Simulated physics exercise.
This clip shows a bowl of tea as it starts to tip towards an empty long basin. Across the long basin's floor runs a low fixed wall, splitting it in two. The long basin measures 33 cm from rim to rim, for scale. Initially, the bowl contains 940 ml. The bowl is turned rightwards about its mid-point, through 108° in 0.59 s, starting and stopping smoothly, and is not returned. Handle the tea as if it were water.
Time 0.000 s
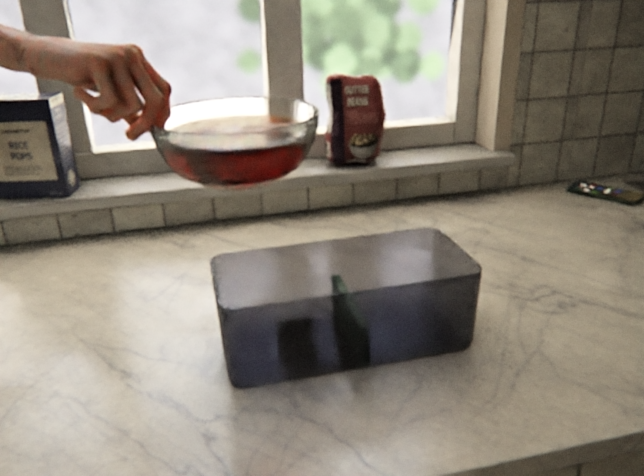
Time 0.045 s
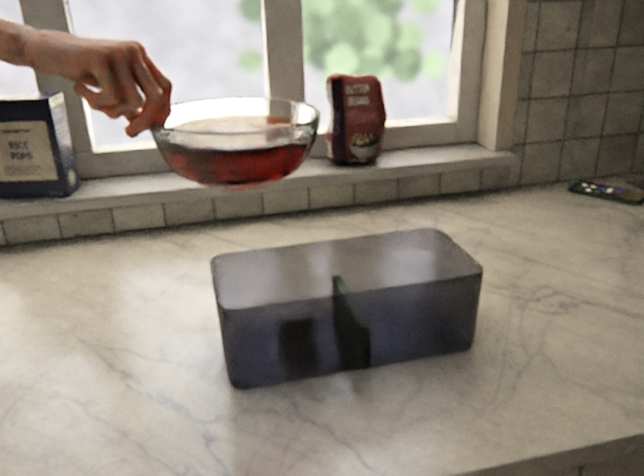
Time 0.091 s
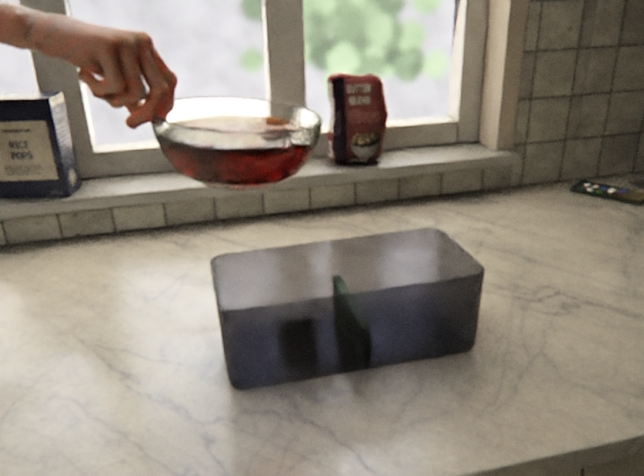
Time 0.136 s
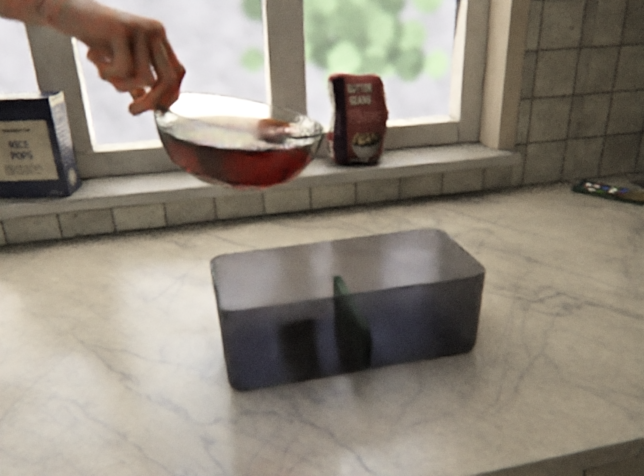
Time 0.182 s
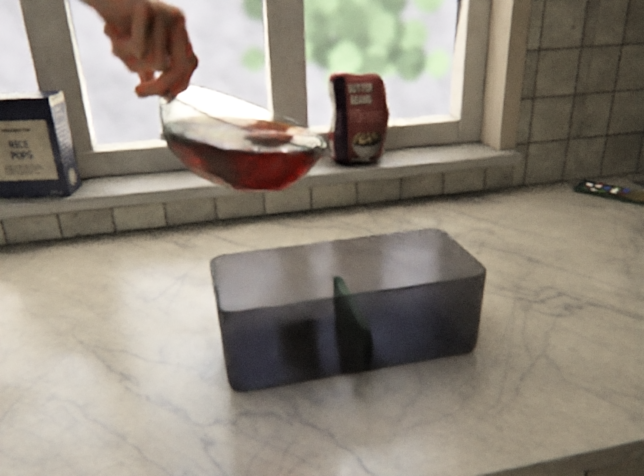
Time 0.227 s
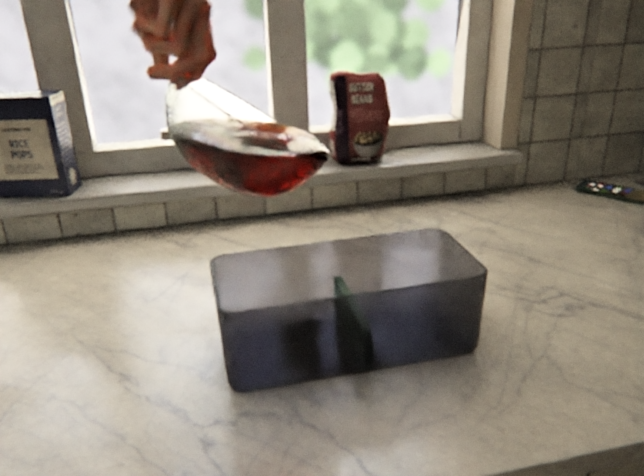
A glass bowl of red tea, held at its left rim by a hand above a marble counter, tilts slowly and then more steeply to the right, its liquid shifting toward the lower rim above a divided, long grey basin.
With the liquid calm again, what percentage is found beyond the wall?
Beyond the wall there is roughly 48 percent.
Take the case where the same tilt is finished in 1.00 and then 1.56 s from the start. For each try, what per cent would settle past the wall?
It comes to 65 per cent, and then 75 per cent.
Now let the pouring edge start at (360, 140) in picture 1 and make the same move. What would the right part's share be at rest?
70 %.
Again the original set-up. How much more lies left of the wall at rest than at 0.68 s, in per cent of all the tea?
Around 6 in a hundred.
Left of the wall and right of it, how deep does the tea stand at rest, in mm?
I'd expect close to 18 mm on the left and close to 22 mm on the right.
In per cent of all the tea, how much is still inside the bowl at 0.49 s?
Portion remaining: Approx. 6 per cent.
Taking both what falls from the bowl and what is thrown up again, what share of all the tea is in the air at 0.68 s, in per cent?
Roughly 18 %.
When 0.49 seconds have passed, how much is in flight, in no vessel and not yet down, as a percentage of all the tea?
Near 48 per cent at that time.
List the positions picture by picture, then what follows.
In the first picture, it leans 0°; its right rim is at (316, 109); the tea meets the walls at (158, 137) and (310, 124); the long basin's rim runs from (215, 283) to (460, 249); the wall's top is at (349, 299).
In the second picture, it leans 2°; its right rim is at (317, 111); the tea meets the walls at (157, 136) and (311, 126).
In the third picture, it leans 6°; its right rim is at (319, 117); the tea meets the walls at (158, 133) and (313, 129).
In the fourth picture, it leans 14°; its right rim is at (321, 128); the tea meets the walls at (160, 128) and (315, 132).
In the fifth picture, it leans 24°; its right rim is at (322, 142); the tea meets the walls at (165, 127) and (320, 136).
In the sixth picture, it leans 35°; its right rim is at (320, 158); the tea meets the walls at (171, 127) and (310, 143); 4 per cent is over the edge.
After 0.49 s the tilt is 100° and 6 per cent is still to pour, 6 is left of the wall and 41 right of it.
After 0.68 s the tilt is 108° and 0 per cent is still to pour, 39 is left of the wall and 42 right of it.
After 0.87 s the tilt is 108° and 0 per cent is still to pour, 42 is left of the wall and 47 right of it.
After 1.09 s the tilt is 108° and 0 per cent is still to pour, 45 is left of the wall and 48 right of it.
In the end 45 per cent lies left of the wall, 48 right of it and 6 outside.
